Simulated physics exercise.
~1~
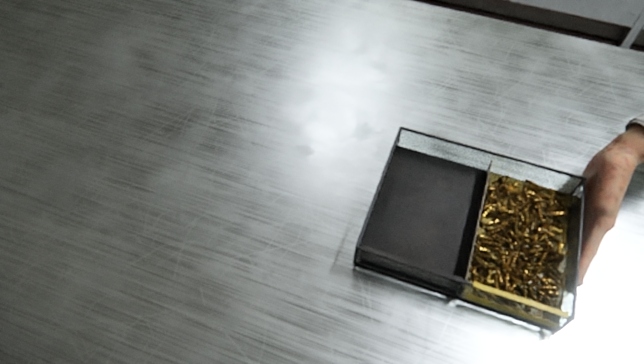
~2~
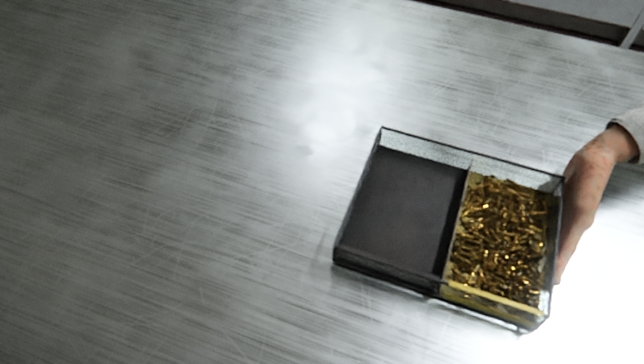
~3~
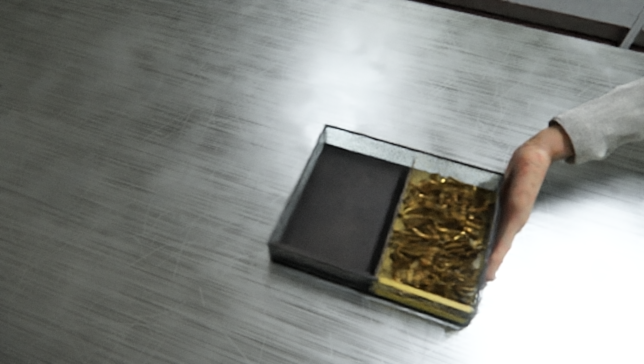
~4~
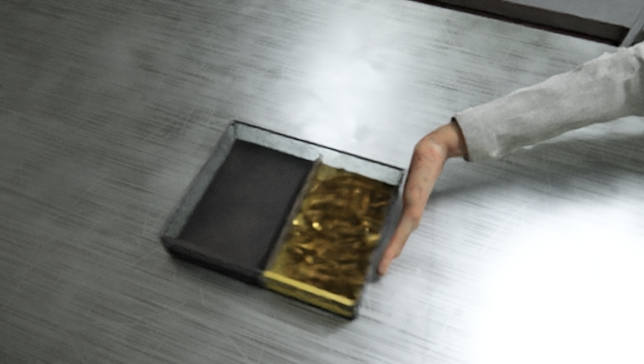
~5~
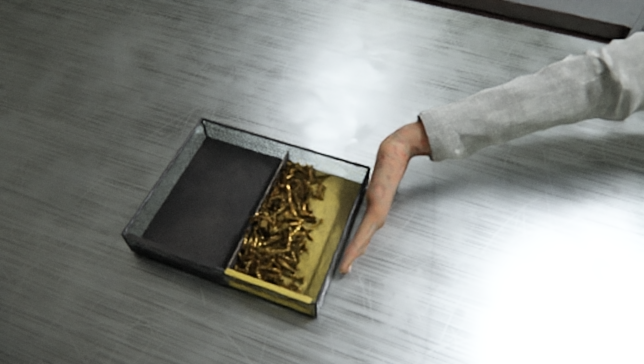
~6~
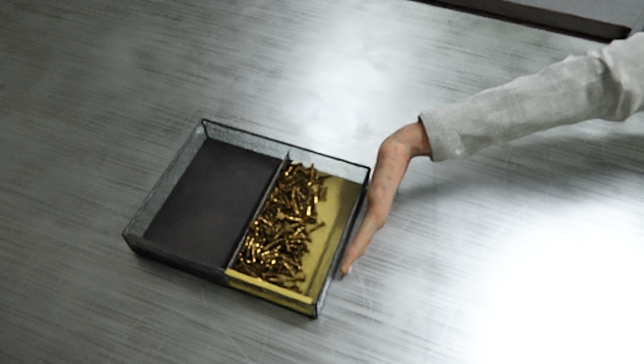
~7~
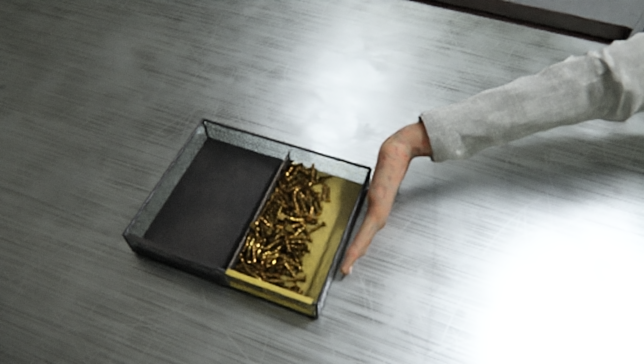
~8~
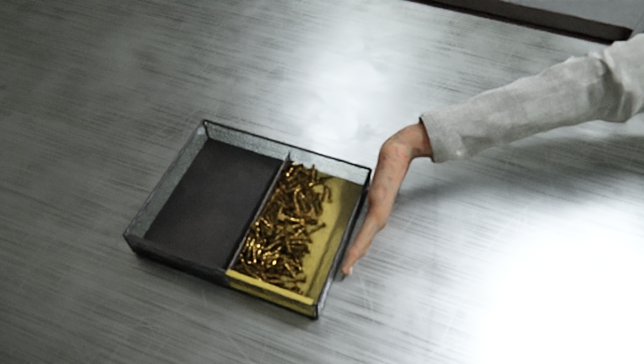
A tray of brass-coloured screws is pushed left by a hand and stops, screws bunched leftward in their compartment.
